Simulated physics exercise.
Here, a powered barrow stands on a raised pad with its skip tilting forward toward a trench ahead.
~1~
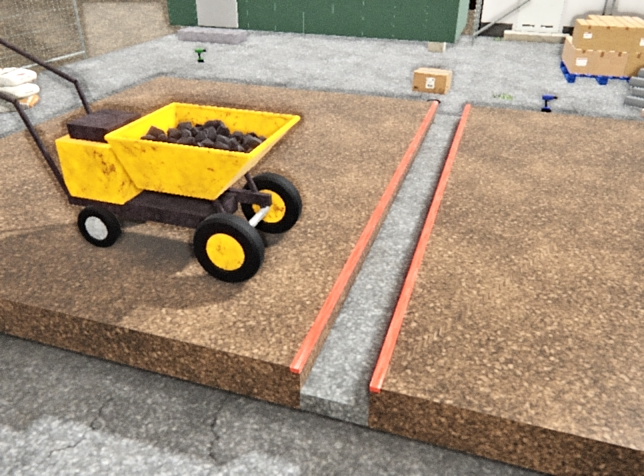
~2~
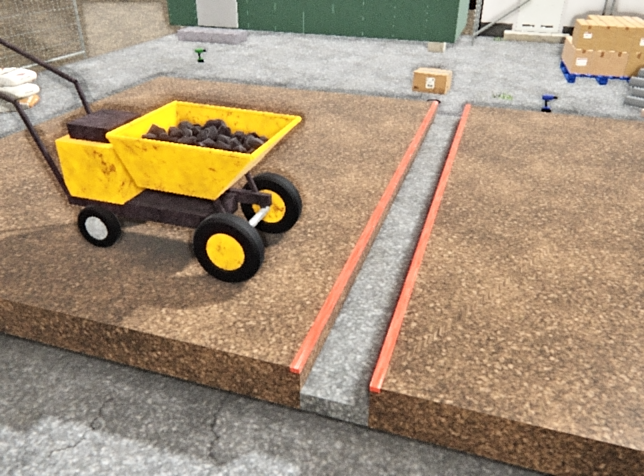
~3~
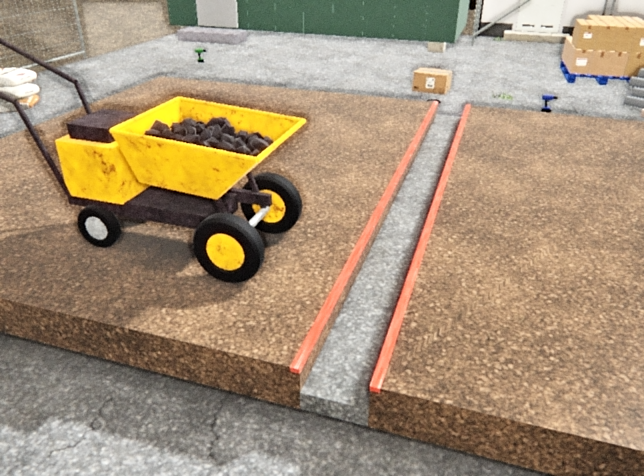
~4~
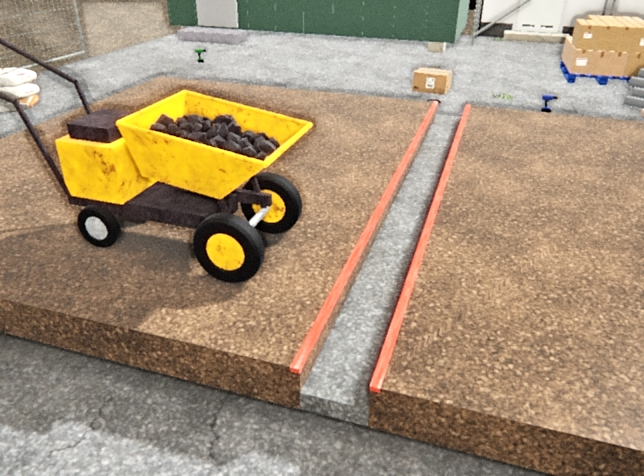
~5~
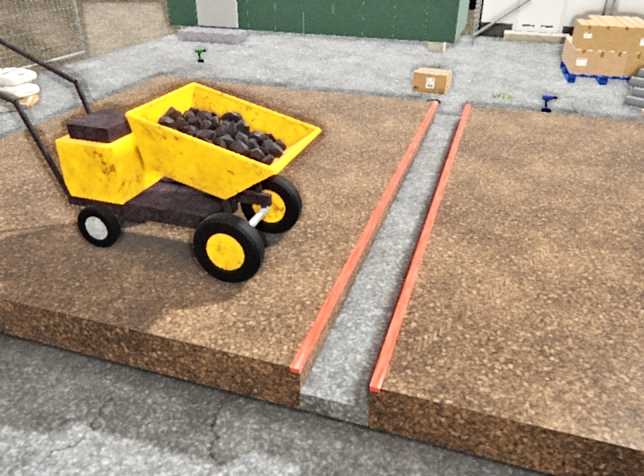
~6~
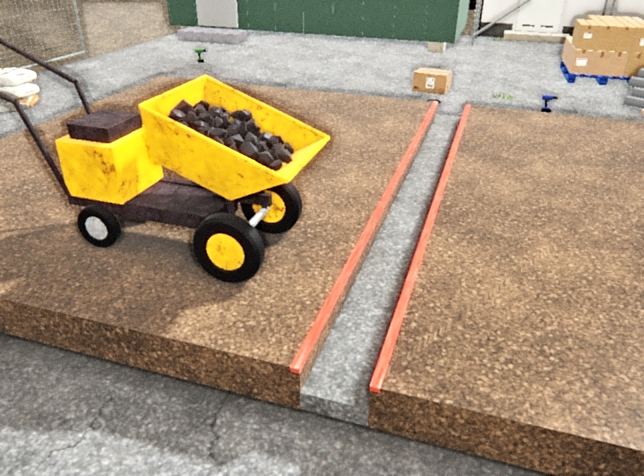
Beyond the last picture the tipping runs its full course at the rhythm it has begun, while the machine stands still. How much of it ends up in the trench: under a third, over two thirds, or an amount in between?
Most likely the part landing in the trench will be beyond two thirds.
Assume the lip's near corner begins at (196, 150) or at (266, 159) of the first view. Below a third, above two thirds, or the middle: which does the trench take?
One to two thirds; then over two thirds.
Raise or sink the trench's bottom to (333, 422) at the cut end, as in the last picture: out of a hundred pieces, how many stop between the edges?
Estimated share: Approx. 100 %.
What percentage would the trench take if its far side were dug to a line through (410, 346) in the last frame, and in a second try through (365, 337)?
Near 100 % and 60 %.
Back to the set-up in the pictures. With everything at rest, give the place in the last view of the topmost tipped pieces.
Roughly at (370, 267).
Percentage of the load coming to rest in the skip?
Around 5 in a hundred.
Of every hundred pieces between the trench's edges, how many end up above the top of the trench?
25 per cent or thereabouts.
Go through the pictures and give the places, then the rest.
In the first frame, lip of the skip near (250, 157), level; top of the load near (194, 133), lumps of coal; first edge of the trench near (317, 326); far edge near (390, 342), the trench over half as wide as the skip, and shallow for its width.
In the second frame, lip of the skip near (252, 158), level; top of the load near (196, 133).
In the third frame, lip of the skip near (257, 160), tipped barely; top of the load near (191, 134).
In the fourth frame, lip of the skip near (265, 165), tipped a little; top of the load near (187, 131).
In the fifth frame, lip of the skip near (275, 172), tipped a little; top of the load near (195, 126).
In the sixth frame, lip of the skip near (286, 181), tipped clearly; top of the load near (202, 126); first edge of the trench near (317, 326); far edge near (390, 342).
Shortly afterwards, skip tipped steeply; the whole lot in the skip.
Next, skip tipped right over; near two thirds in the skip; near a third in or heaped over the trench; only a few falling.
Some moments later, skip tipped right over; a little in the skip; only a few short of the trench; the bulk in or heaped over the trench; a little beyond it.
In the end, skip tipped right over; a little in the skip; only a few short of the trench; the bulk in or heaped over the trench; a little beyond it.
